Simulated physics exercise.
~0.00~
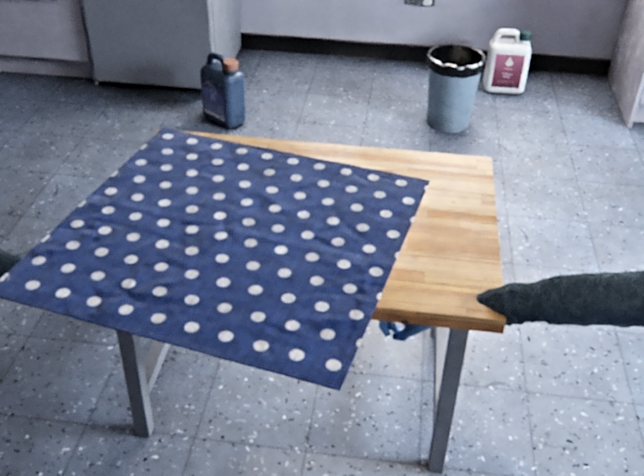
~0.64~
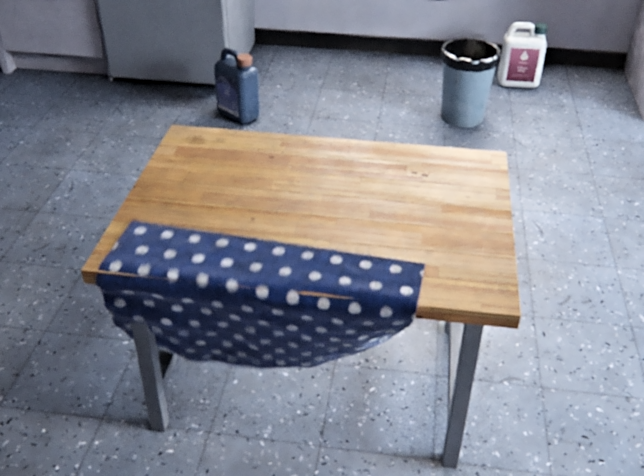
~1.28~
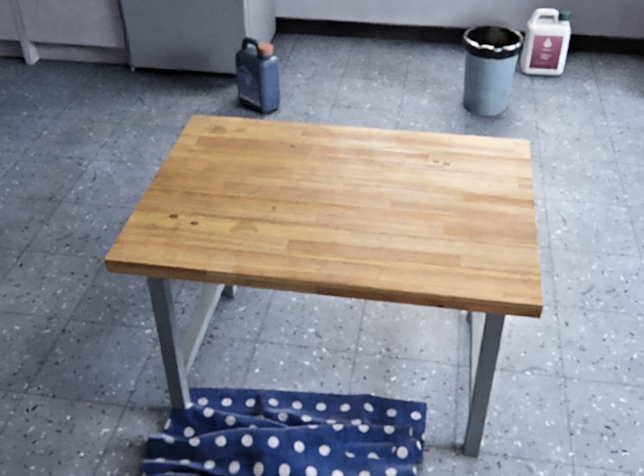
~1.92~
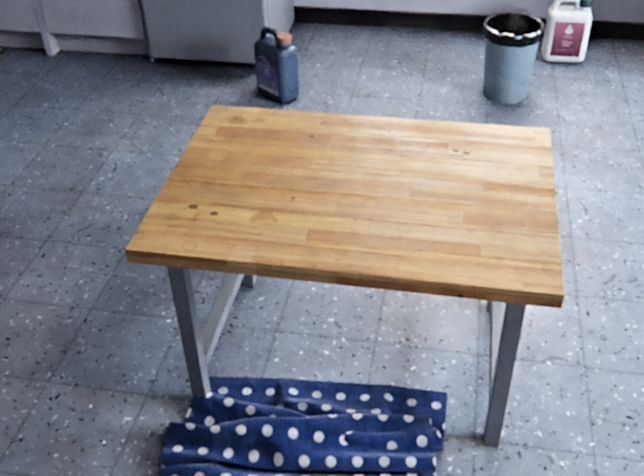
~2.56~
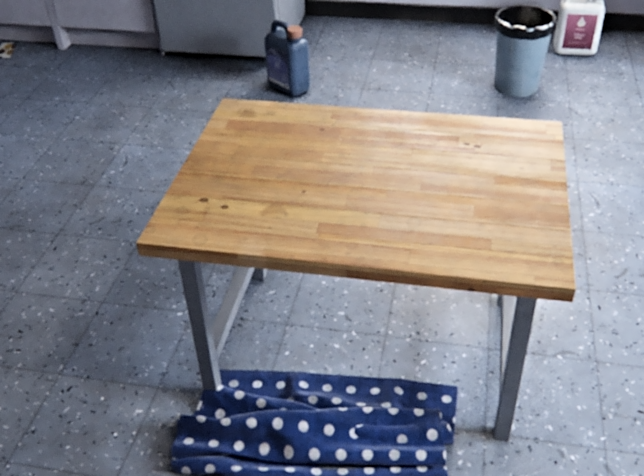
In a room with a speckled grey tiled floor, a blue cloth with white polka dots was let go partly over a wooden table, slid off the near edge, and ended up crumpled on the floor, leaving the tabletop bare.
